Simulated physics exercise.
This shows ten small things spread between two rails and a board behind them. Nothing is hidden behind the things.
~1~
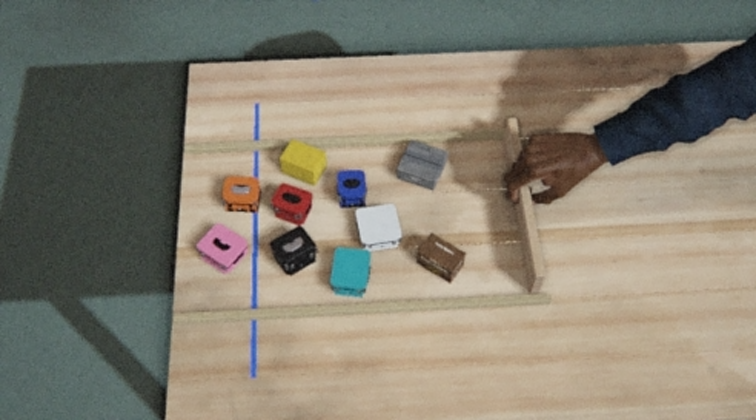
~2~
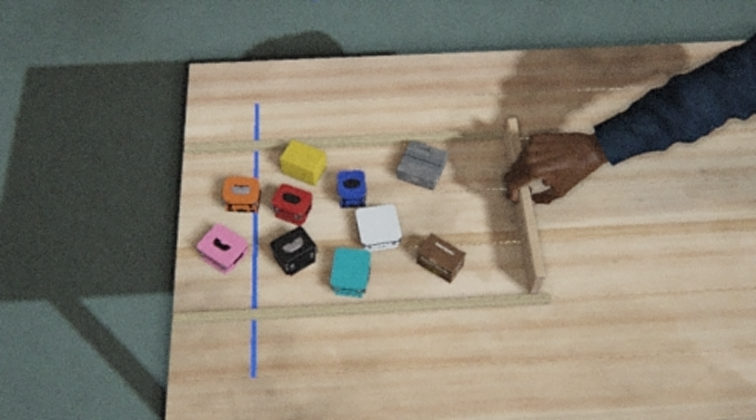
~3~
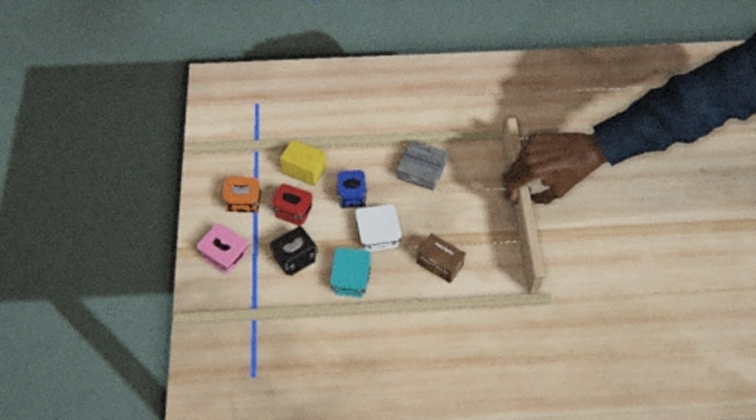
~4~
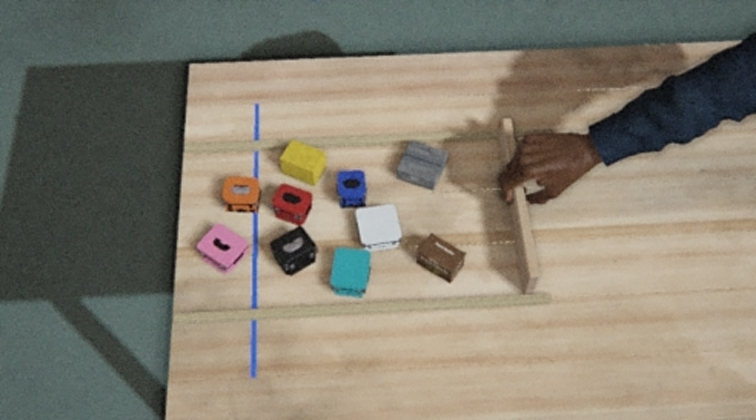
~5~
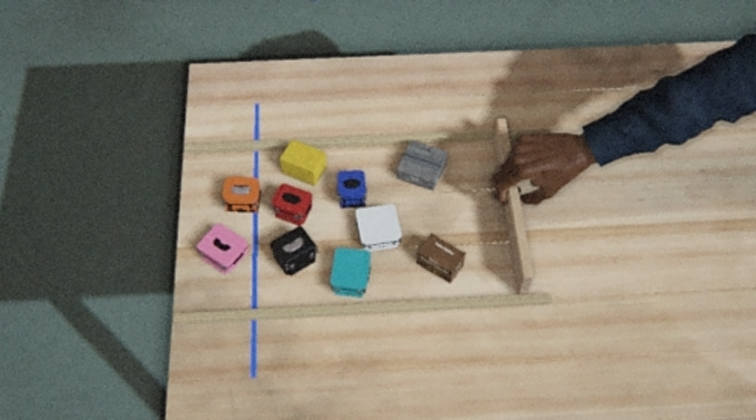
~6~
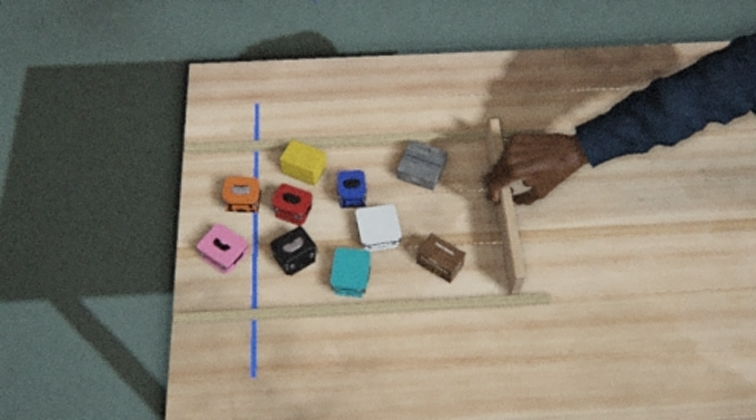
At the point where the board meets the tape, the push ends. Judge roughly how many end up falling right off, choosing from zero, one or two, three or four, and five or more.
A couple at most slip off, not zero.
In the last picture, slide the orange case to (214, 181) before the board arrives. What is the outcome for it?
From that start the object does not stay.
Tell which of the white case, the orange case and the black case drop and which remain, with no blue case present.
White case - safe, orange case - gone, black case - safe.
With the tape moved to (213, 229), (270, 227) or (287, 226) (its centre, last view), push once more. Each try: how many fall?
The counts: 7, 1 and 0.
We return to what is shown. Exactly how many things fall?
2.
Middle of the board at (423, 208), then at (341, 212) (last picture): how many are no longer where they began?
The count reaches 2 first and 8 second.
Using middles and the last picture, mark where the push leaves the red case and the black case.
The first comes to rest at (193, 221), and the second at (195, 252).
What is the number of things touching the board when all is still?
At rest, 3 are in contact.
Soon after, none off yet; pink case at rest near (224, 250); orange case at rest near (242, 195); red case at rest near (293, 205).
In the end, the number that fall off is one or two; gone, orange case and pink case.
